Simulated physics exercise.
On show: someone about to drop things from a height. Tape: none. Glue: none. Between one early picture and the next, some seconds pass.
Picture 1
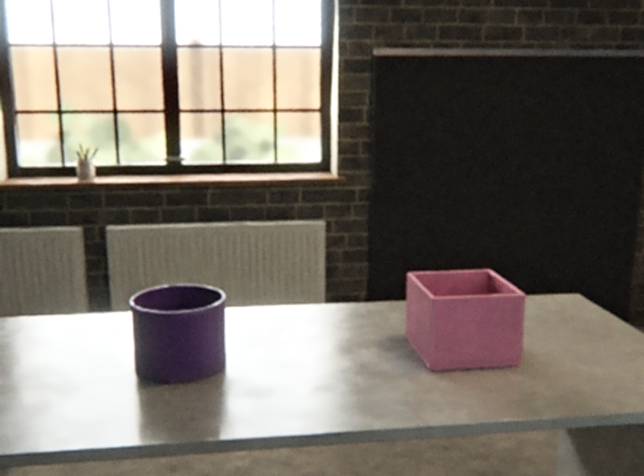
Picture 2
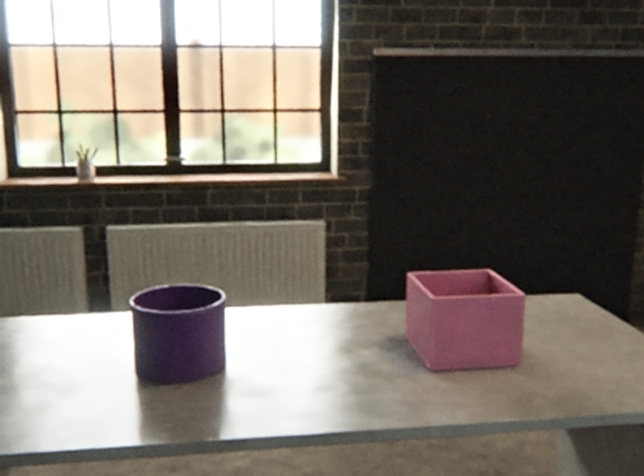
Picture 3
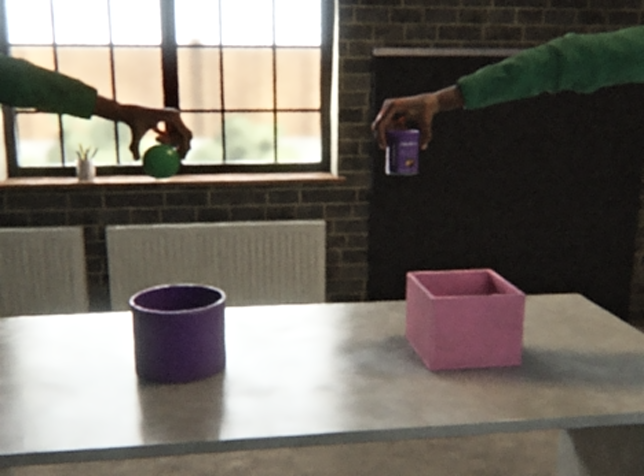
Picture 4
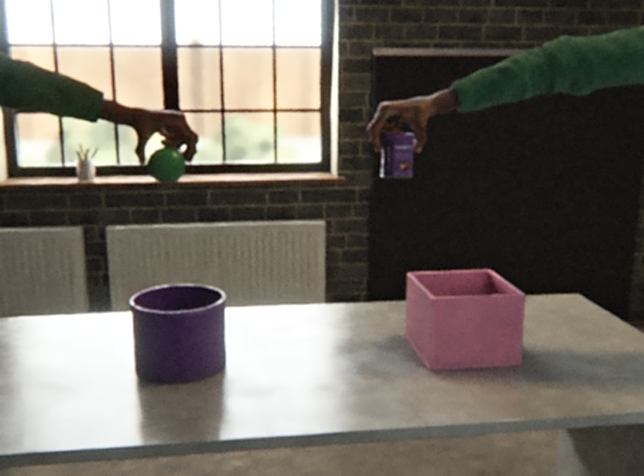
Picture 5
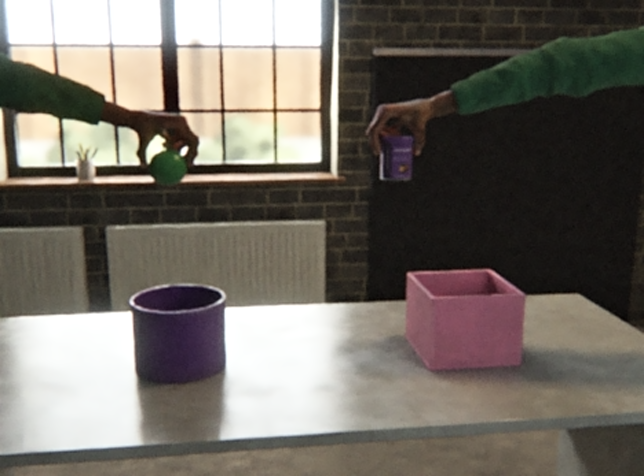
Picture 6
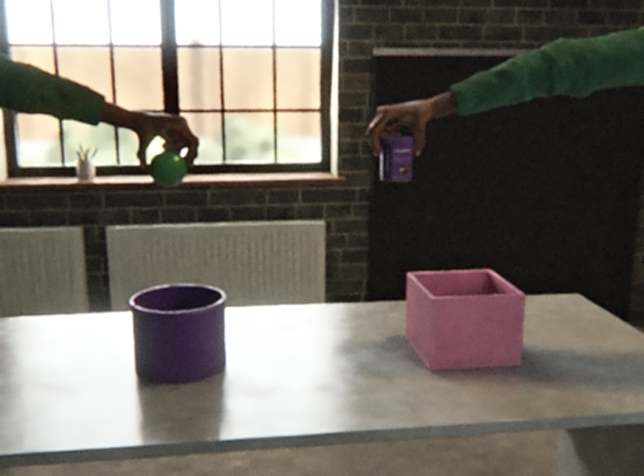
Two hands in green sleeves came in from either side, one holding a green apple and the other a purple tin, then shifted slightly and stayed above a table with a purple pot and pink basket.
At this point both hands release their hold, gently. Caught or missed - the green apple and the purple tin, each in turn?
I would say the green apple is caught, the purple tin misses.
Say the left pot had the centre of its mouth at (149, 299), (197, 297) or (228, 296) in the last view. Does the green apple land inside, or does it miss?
Well, it is captured on the first go, is captured on the second and never enters on the third.
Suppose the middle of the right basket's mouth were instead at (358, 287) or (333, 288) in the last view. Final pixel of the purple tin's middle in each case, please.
About (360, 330) and (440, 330).
Then, 0.20 s later than the last frame, green apple dropping near (171, 229); purple tin dropping near (395, 218).
When it is over, the green apple is caught, near (176, 345); the purple tin falls beside it, near (392, 335).
